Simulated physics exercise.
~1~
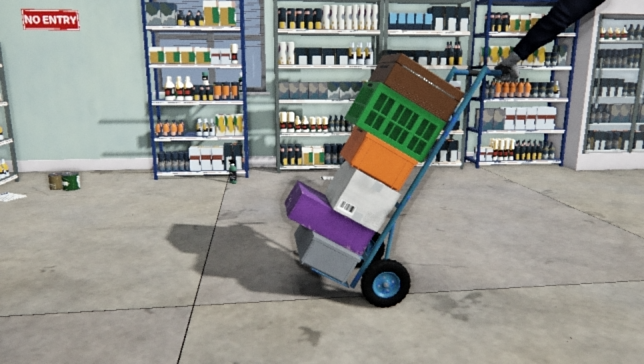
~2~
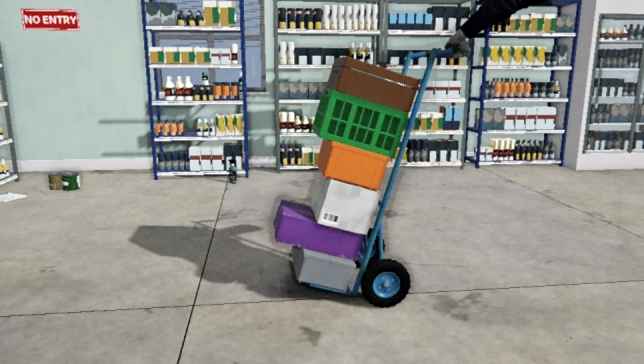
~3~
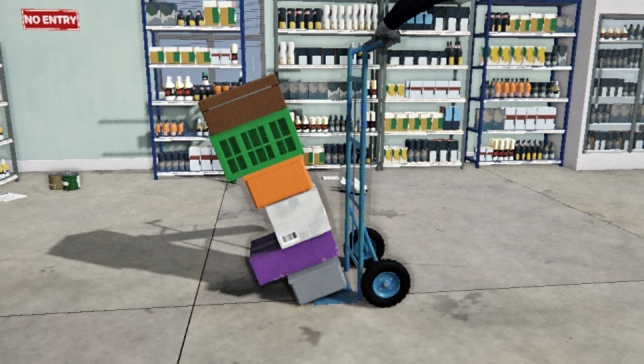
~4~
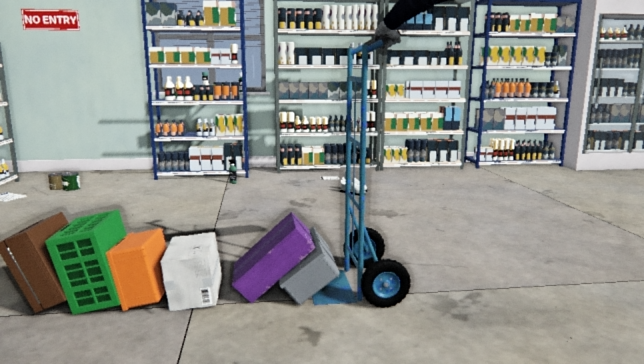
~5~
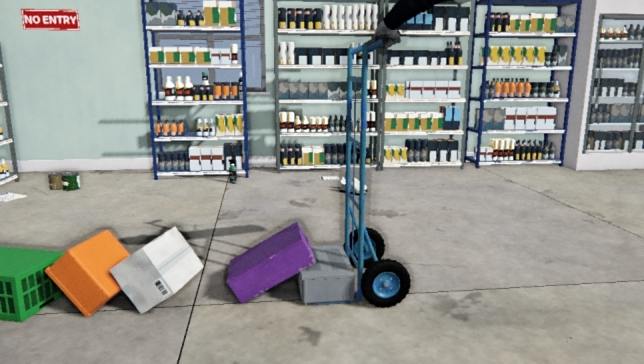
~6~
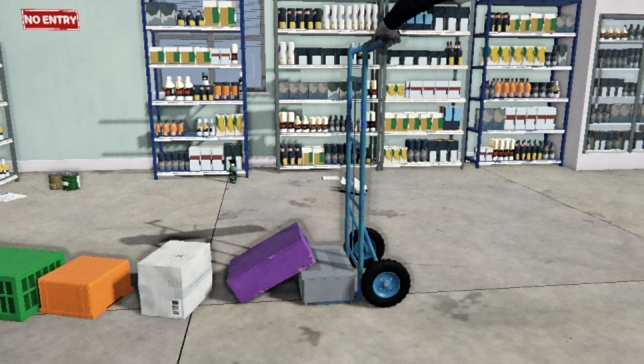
A gloved hand swings a loaded hand truck upright, and the upper boxes topple left.
